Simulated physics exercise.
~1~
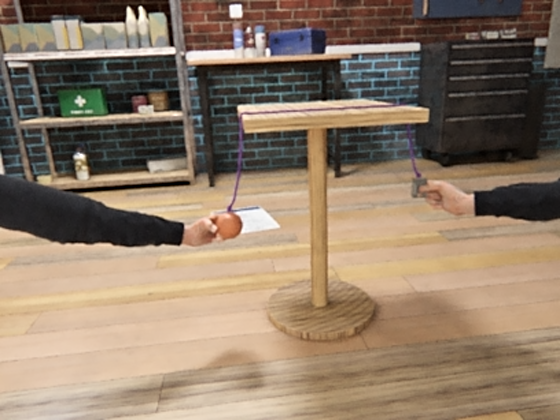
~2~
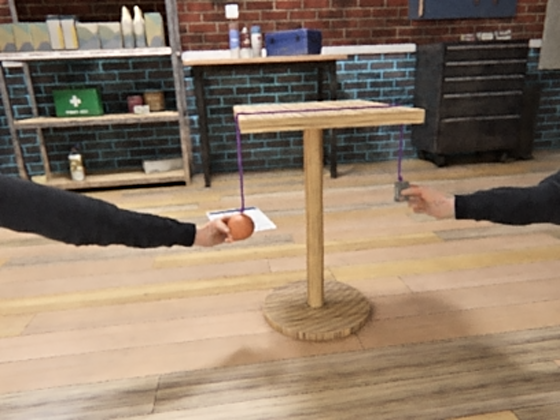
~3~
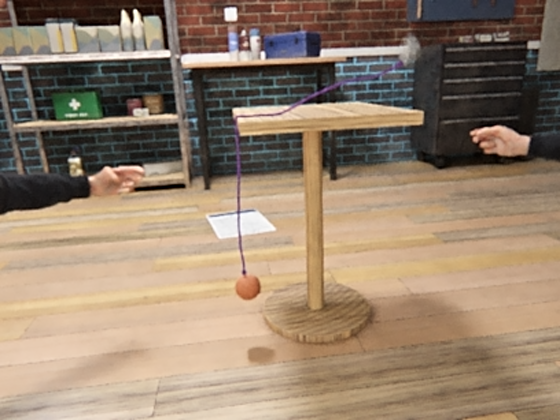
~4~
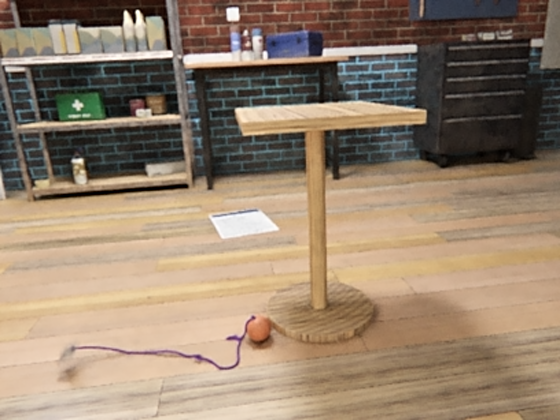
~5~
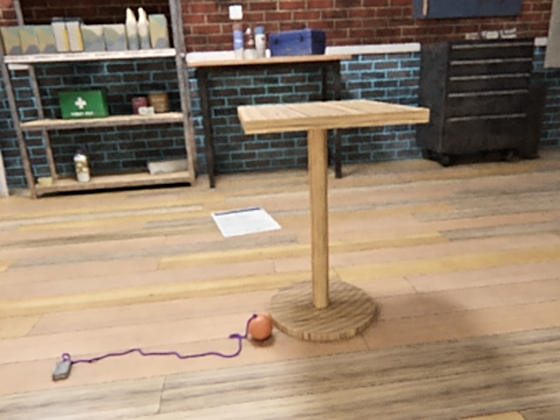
In a workshop, two hands held an orange and a small grey box on a purple shoelace draped over a plant stand, then let go; the orange dropped, the box flew up over the top, and everything ended on the floor, box at left.
